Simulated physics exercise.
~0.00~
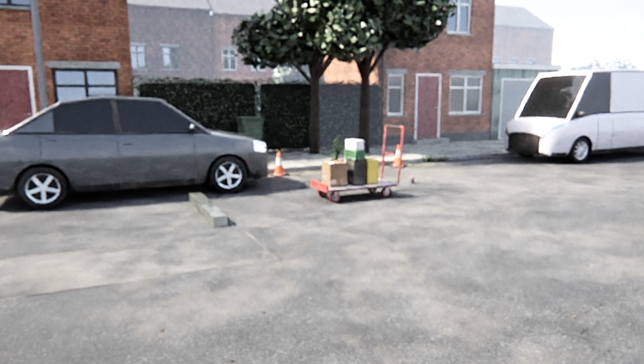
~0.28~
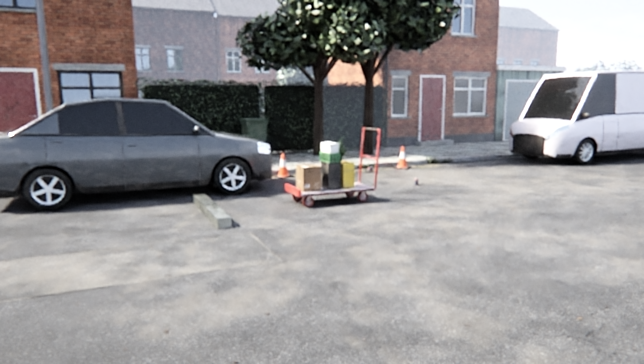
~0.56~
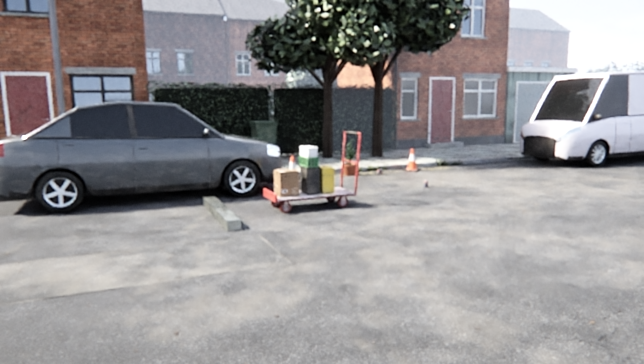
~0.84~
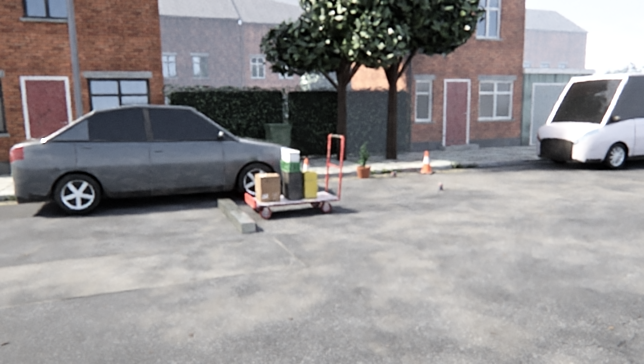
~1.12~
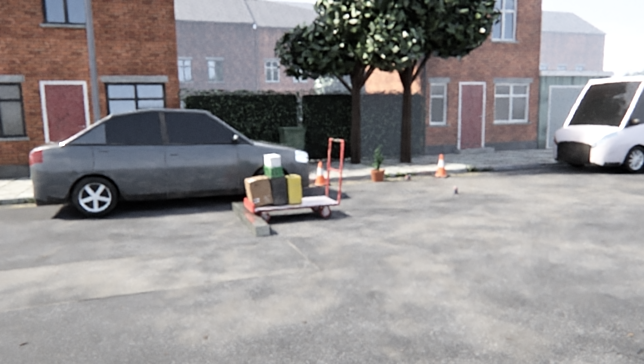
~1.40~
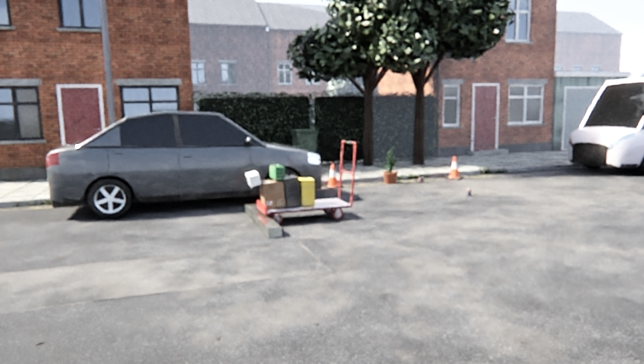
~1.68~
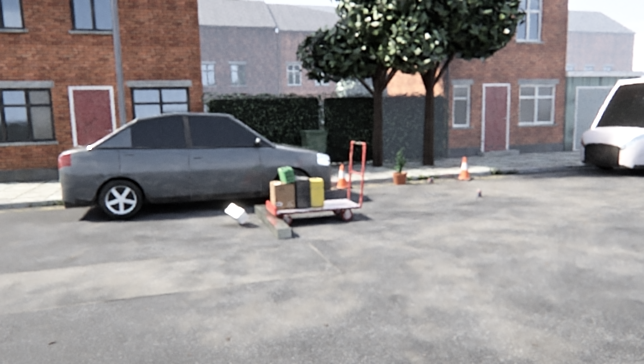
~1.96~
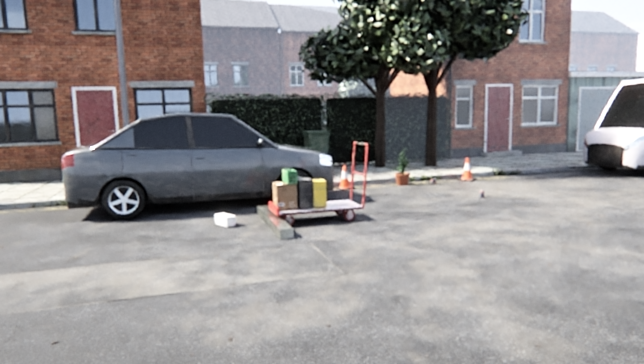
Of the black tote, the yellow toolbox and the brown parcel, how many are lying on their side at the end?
None of them are lying on their side. The black tote, the yellow toolbox and the brown parcel are all upright on the trolley at the end.
